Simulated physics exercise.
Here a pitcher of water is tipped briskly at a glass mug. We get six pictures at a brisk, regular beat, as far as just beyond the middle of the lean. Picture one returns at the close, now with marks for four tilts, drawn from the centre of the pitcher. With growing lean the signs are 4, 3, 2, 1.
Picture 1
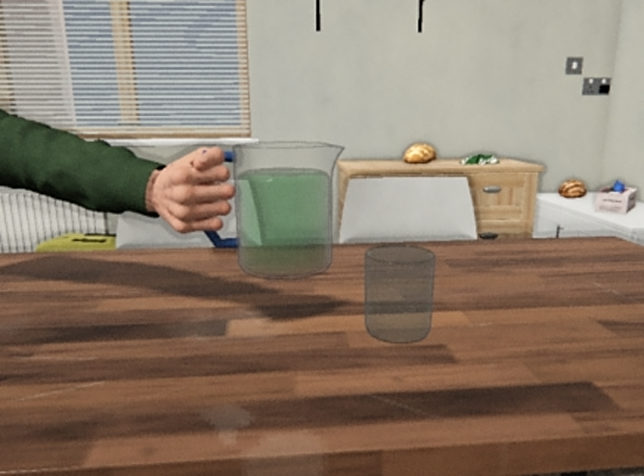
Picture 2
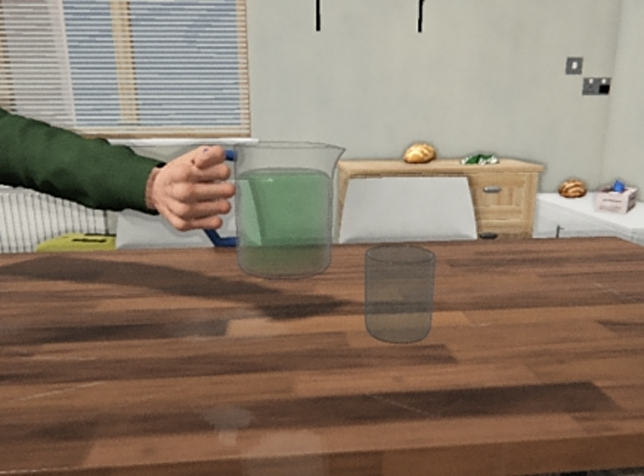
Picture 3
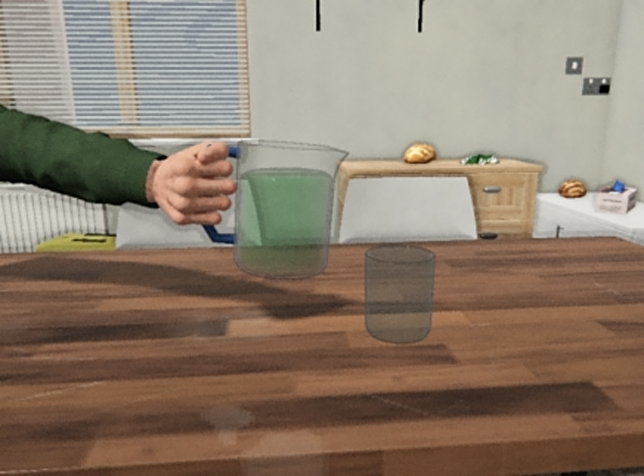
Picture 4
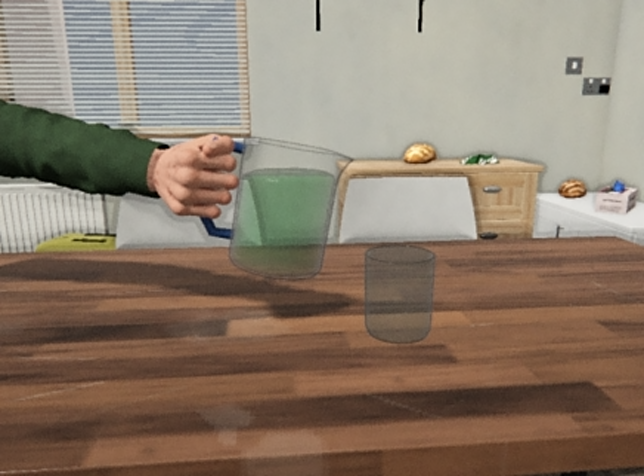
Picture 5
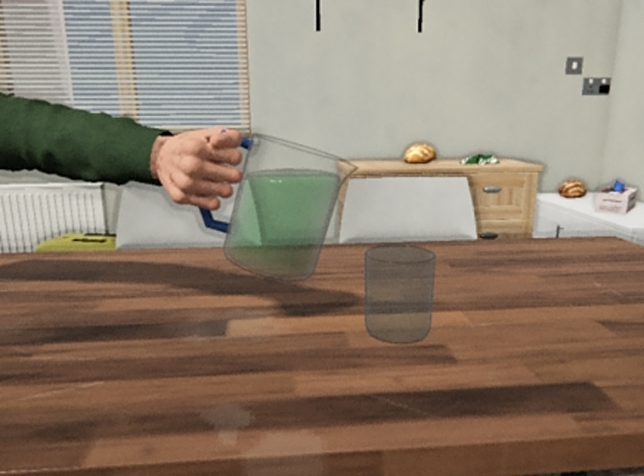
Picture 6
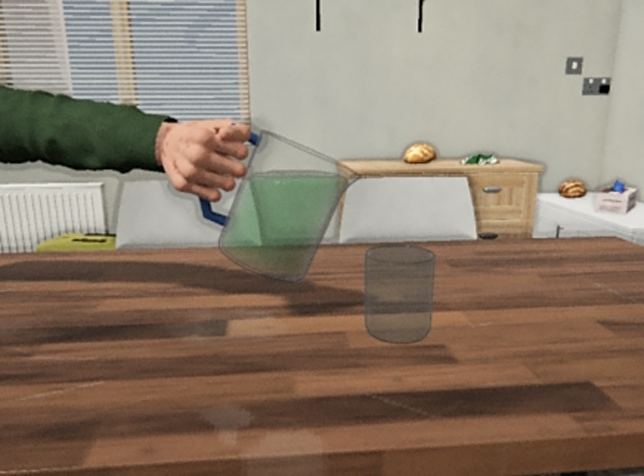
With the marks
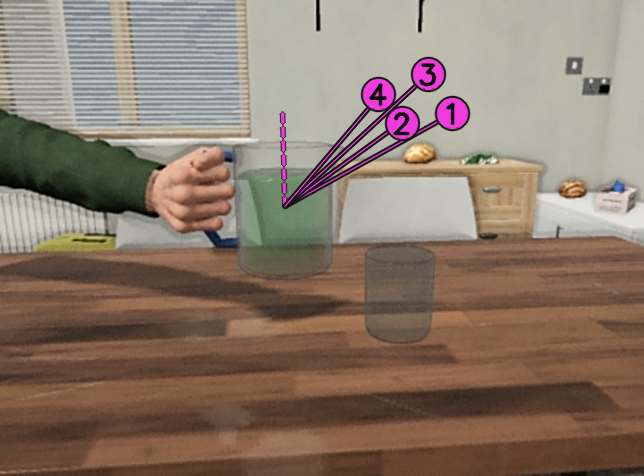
Clear pitcher of green liquid tilting gradually to the right in a green-sleeved hand, beside a glass on a wooden table.
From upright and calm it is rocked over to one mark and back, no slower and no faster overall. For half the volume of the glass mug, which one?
Line 2 does it best.
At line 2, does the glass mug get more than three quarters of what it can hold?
No, less.
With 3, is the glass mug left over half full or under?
Under half.
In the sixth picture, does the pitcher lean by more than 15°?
Yes.
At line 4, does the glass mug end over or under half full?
Under.
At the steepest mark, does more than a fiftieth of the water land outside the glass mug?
No, it does not.
In magenta, 1 at (437, 121); 2 at (387, 132); 3 at (415, 86); 4 at (368, 108).
With 1, the glass mug ends with about 70 % of what it can hold.
With 2, the glass mug ends with about 48 % of what it can hold.
With 3, the glass mug ends with about 31 % of what it can hold.
With 4, the glass mug ends with about 17 % of what it can hold.
